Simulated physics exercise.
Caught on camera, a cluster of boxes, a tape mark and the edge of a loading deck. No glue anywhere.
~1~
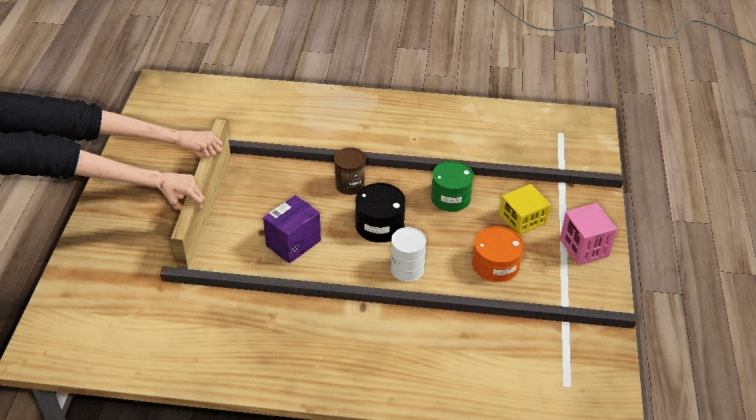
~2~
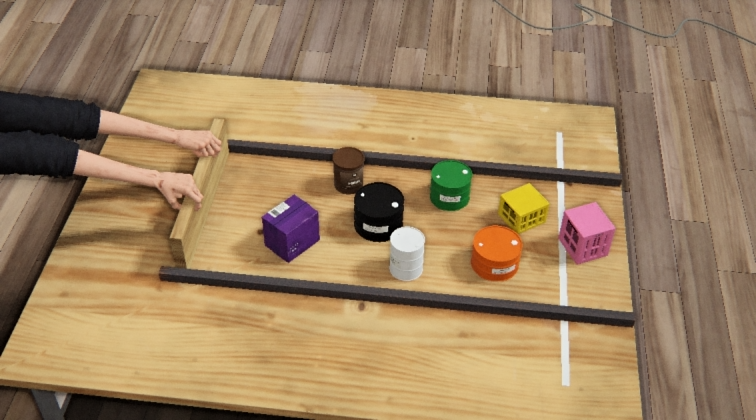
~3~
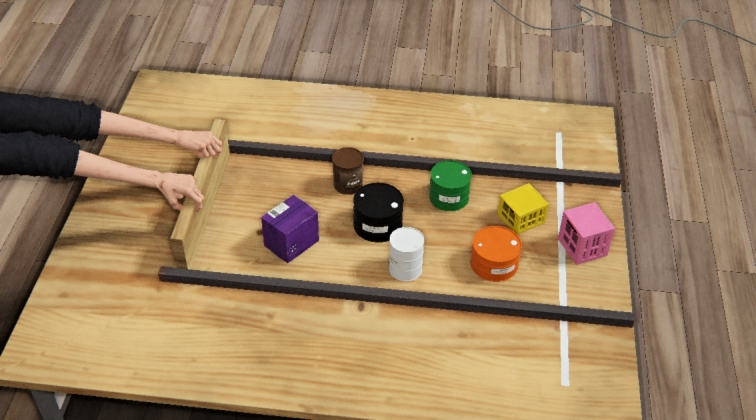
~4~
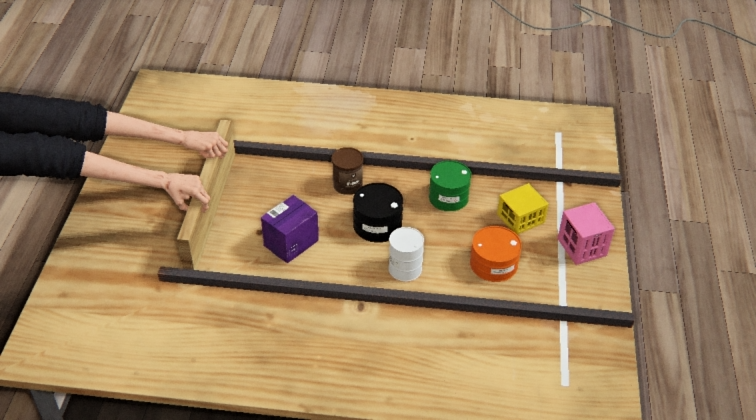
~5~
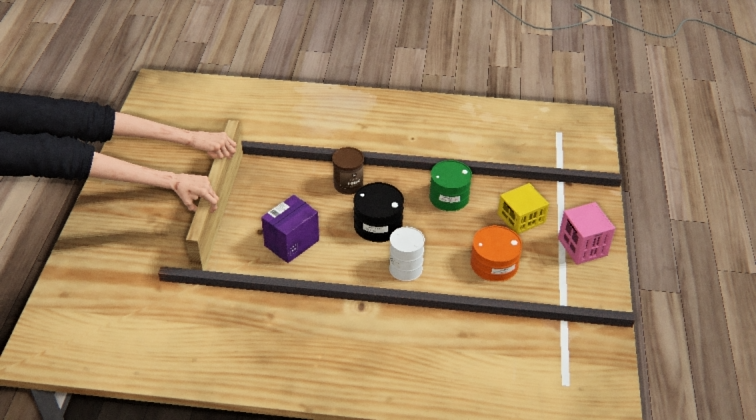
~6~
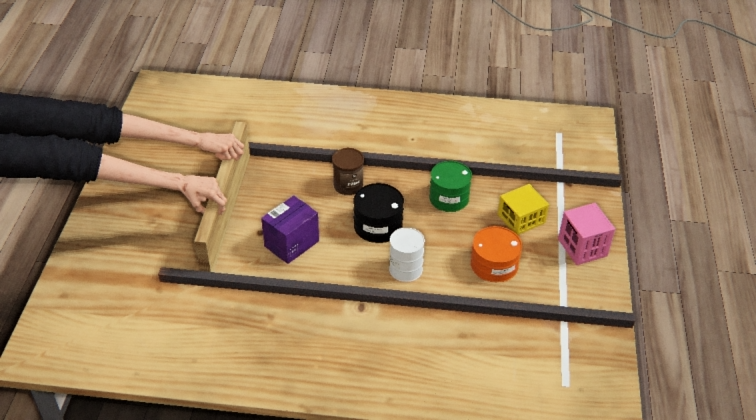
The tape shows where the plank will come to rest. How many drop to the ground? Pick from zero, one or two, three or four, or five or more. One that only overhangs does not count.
Outcome: The number that fall off is one or two.
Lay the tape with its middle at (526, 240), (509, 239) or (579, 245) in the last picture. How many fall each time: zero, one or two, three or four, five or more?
For each place: Not one; none at all; three to four.
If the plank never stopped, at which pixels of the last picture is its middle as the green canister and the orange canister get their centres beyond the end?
About (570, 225), and (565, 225) for the other.
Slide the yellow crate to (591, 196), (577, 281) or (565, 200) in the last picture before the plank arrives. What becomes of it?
In turn it tumbles off; is kept; tumbles off.
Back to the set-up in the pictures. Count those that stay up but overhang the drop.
2 of them.
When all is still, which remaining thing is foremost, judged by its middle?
Foremost is the orange canister.
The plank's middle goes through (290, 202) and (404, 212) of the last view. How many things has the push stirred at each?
By then 1, and 5.
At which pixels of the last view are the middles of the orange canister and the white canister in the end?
About (626, 267), and the other about (583, 284).
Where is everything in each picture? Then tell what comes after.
In the first picture, pink crate (588, 234); yellow crate (525, 210); orange canister (498, 254); plank (203, 193); tape (564, 244).
In the second picture, yellow crate (523, 209); purple box (291, 229).
In the third picture, orange canister (496, 254); brown pail (348, 171).
In the fourth picture, pink crate (585, 234); black canister (378, 212).
In the fifth picture, yellow crate (523, 209); plank (217, 194).
In the sixth picture, pink crate (586, 234); yellow crate (523, 209); orange canister (496, 254); plank (224, 196); tape (562, 244).
Soon after, none off yet; pink crate at rest near (586, 234); yellow crate at rest near (523, 209); orange canister at rest near (496, 254).
Then, none off yet; pink crate moved a little near (593, 240); yellow crate moved about its own width near (569, 220); orange canister moved about its own width near (558, 259).
By the end, the number that fall off is one or two; fallen, yellow crate and pink crate.
